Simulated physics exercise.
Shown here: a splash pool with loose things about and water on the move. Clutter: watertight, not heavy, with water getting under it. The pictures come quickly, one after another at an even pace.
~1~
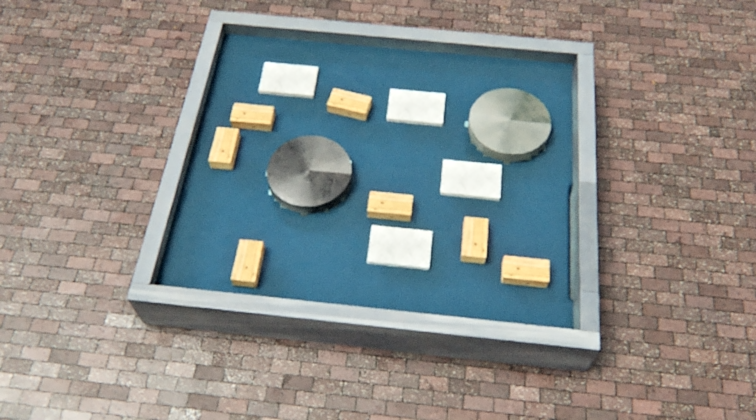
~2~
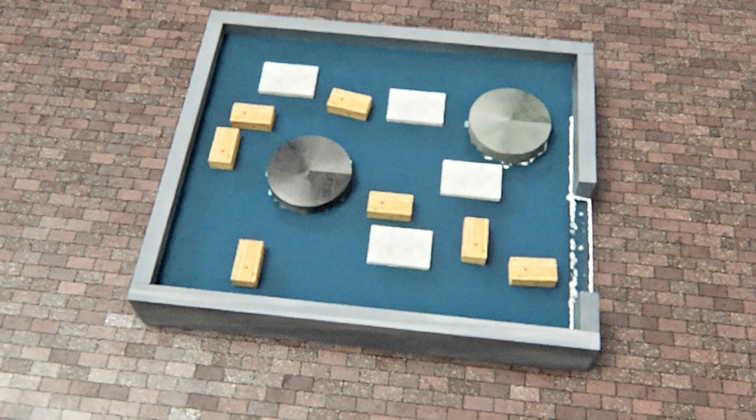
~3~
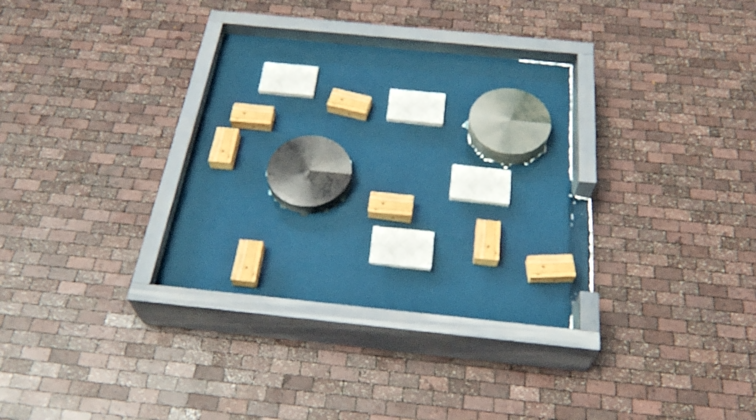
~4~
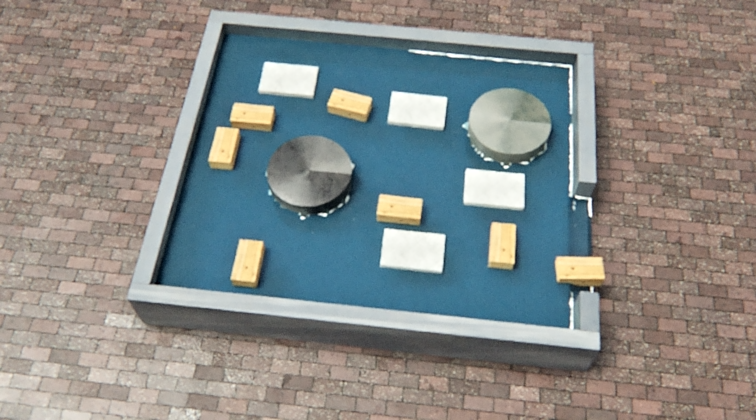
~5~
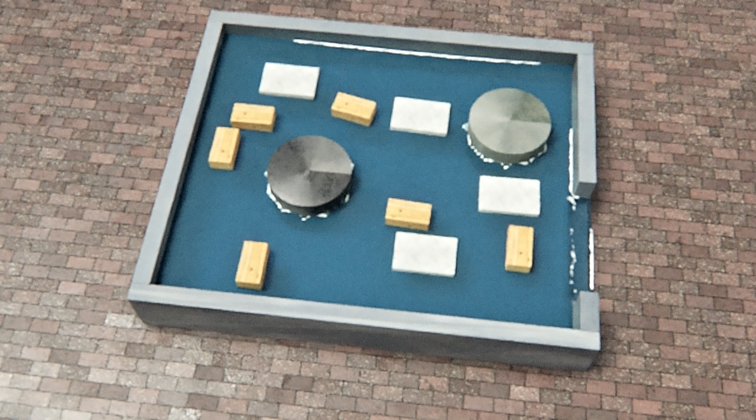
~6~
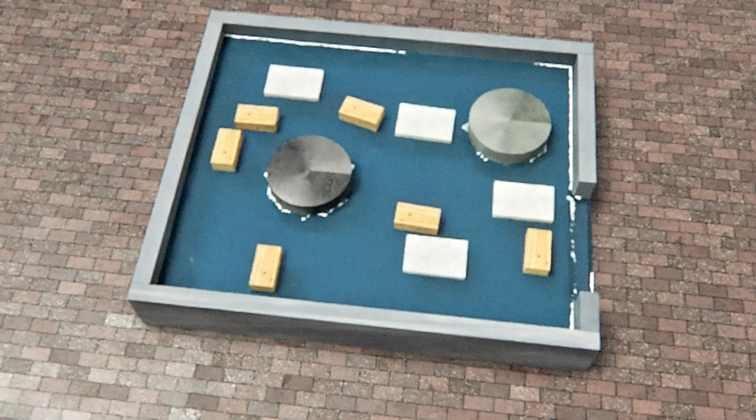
A shallow, grey-walled square pool of blue water sits on reddish-brown brick paving, seen from above at a slant by a still camera. Two large grey cylinders stand at left of centre and upper right, among scattered tan wooden blocks and flat white slabs. A gap opens in the right wall, white foam edges the water, the lower-right block slides out through it, and the others drift slightly rightward, nearer ones first.
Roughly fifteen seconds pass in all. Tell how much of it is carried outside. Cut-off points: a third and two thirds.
A third to two thirds.
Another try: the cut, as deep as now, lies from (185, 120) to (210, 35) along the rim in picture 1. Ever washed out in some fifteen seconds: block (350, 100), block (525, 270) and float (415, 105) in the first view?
Lost, retained and lost.
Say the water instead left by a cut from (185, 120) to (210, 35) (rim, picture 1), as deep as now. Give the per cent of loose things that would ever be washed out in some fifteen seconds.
Roughly 50 per cent.
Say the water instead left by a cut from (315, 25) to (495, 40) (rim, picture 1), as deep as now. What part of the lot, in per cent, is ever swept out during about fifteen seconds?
Near 60 percent.
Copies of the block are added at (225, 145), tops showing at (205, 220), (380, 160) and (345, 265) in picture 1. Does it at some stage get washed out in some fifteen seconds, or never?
Remains, exits, exits.
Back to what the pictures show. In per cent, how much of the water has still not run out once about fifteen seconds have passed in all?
My answer is close to 54 percent.
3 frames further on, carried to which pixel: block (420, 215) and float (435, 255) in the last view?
My guess is around (450, 224) and around (473, 261).
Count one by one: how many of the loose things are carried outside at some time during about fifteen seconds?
It adds up to 6.
A moment on, 3 of 11 are out; 8 afloat.
Next, 4 of 11 are out; 7 afloat.
Later, 5 of 11 are out; 6 afloat.
In the end, 6 of 11 are out; 5 afloat.
